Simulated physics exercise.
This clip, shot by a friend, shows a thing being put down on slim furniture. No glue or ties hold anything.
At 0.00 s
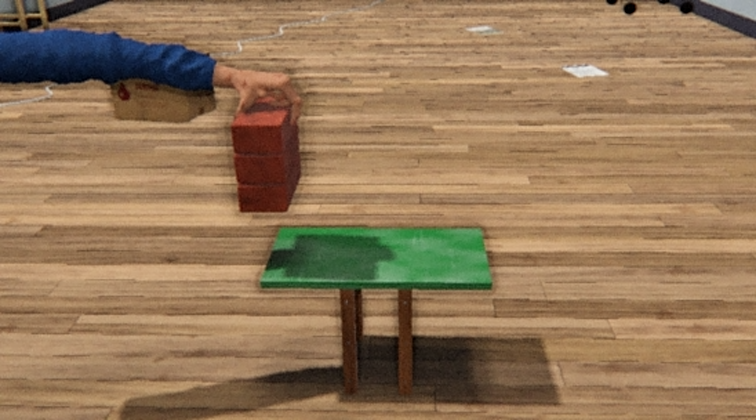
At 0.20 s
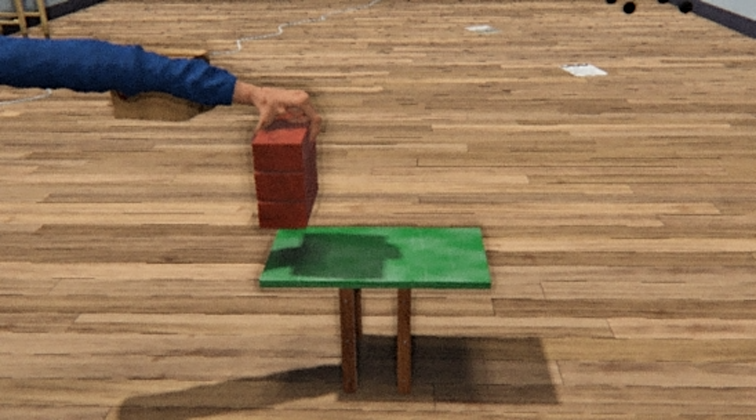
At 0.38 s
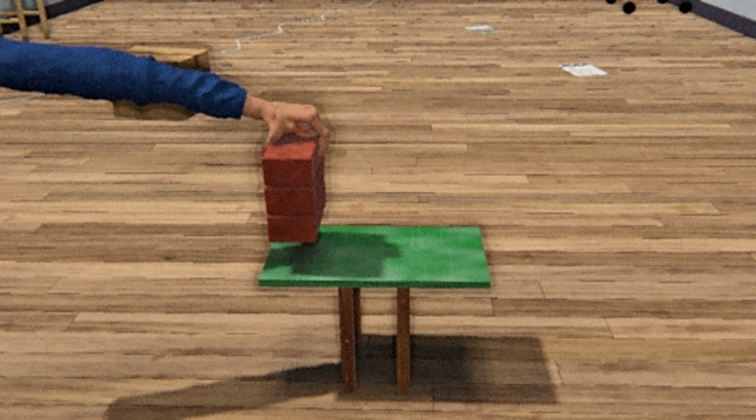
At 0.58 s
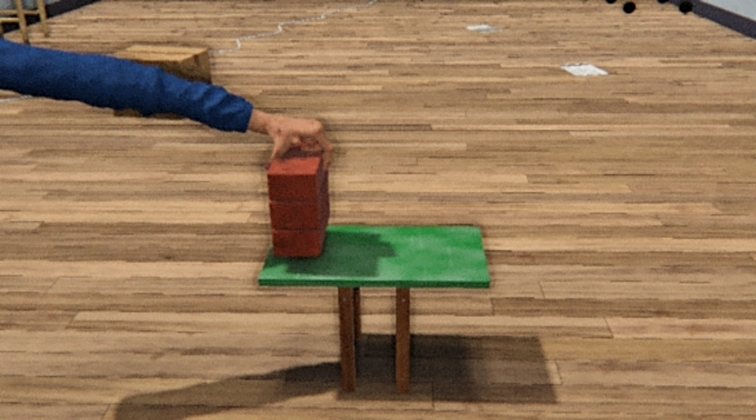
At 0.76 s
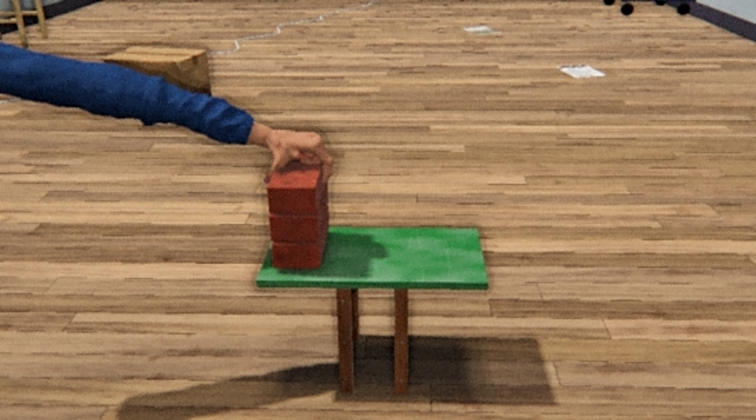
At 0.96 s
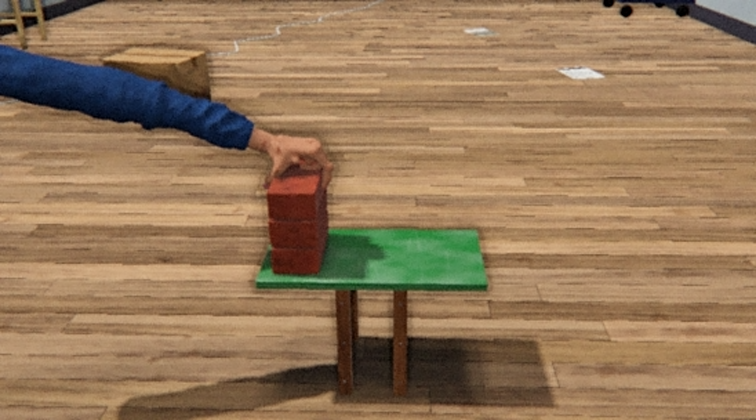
On a wooden floor, a hand lowers three stacked red bricks onto a green table's left end.
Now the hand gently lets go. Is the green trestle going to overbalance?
Once let go, it will keel over.
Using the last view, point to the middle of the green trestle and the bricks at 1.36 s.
The green trestle around (333, 254); the bricks around (249, 233).
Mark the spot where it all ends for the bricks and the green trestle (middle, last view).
The first ends near (78, 342), the second near (258, 286).
By 1.36 s, green trestle tilted by 18° near (333, 254).
By 1.50 s, green trestle tilted by 45° near (290, 269).
When it is over (2.4 s), the green trestle goes over, near (258, 286).
